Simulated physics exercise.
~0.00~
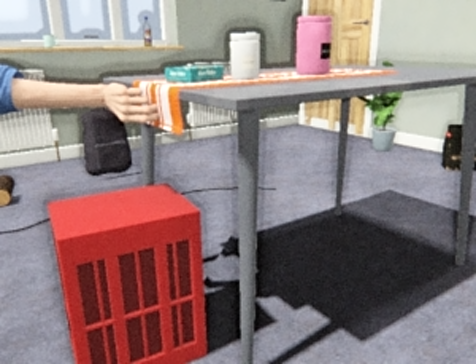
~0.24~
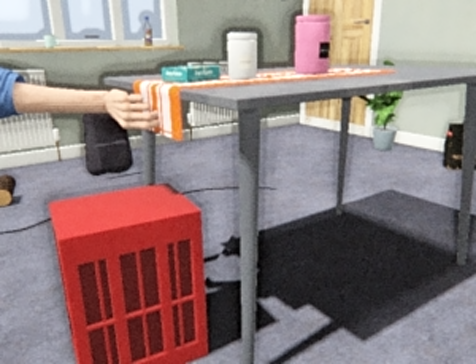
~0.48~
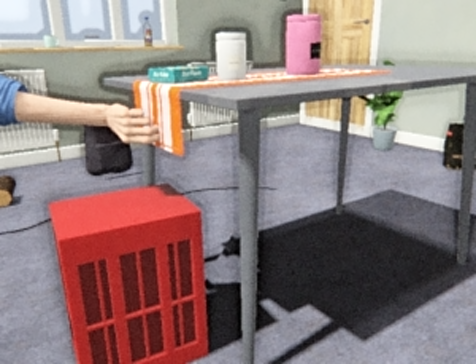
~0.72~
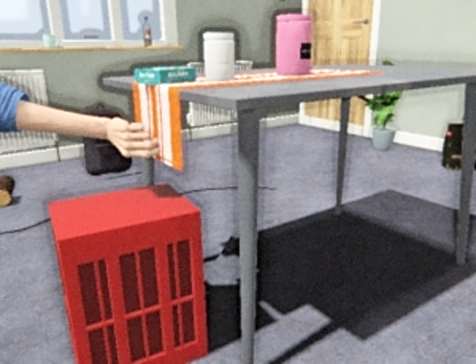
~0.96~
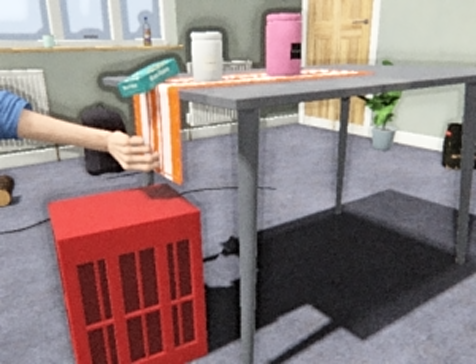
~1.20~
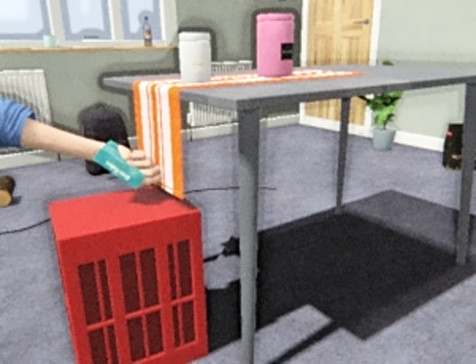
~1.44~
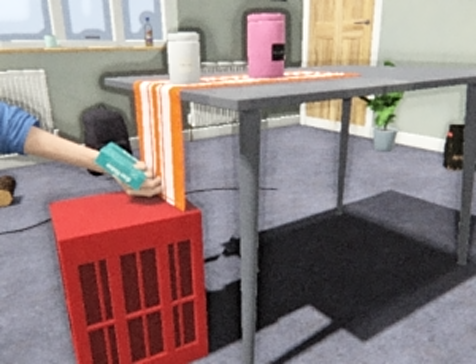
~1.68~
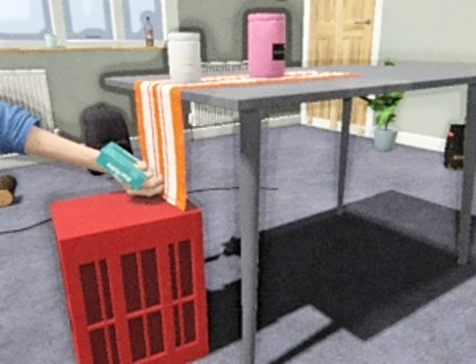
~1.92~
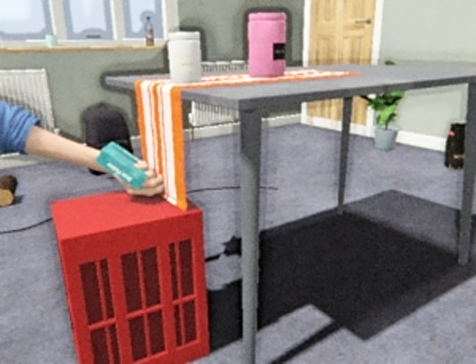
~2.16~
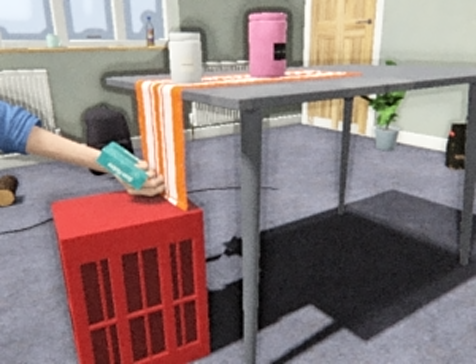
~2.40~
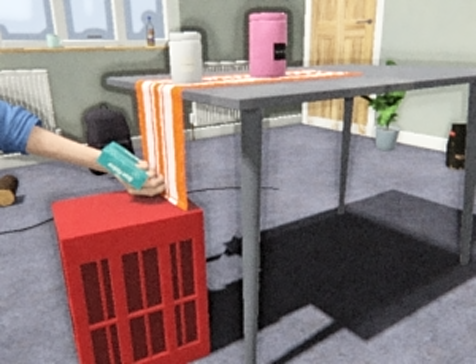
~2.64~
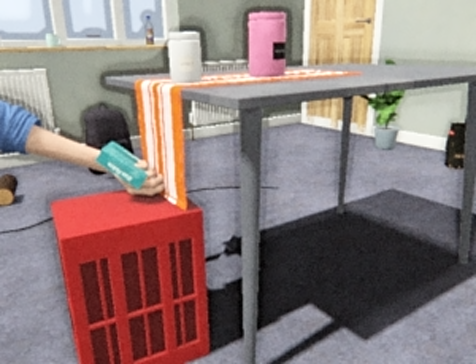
In the video, a hand pulls an orange-striped towel leftward over a gray table's end, carrying a turquoise packet, white jar and pink canister along. The packet tips off the edge and ends against the forearm, while the towel's hem reaches the red crate and both containers stay upright.
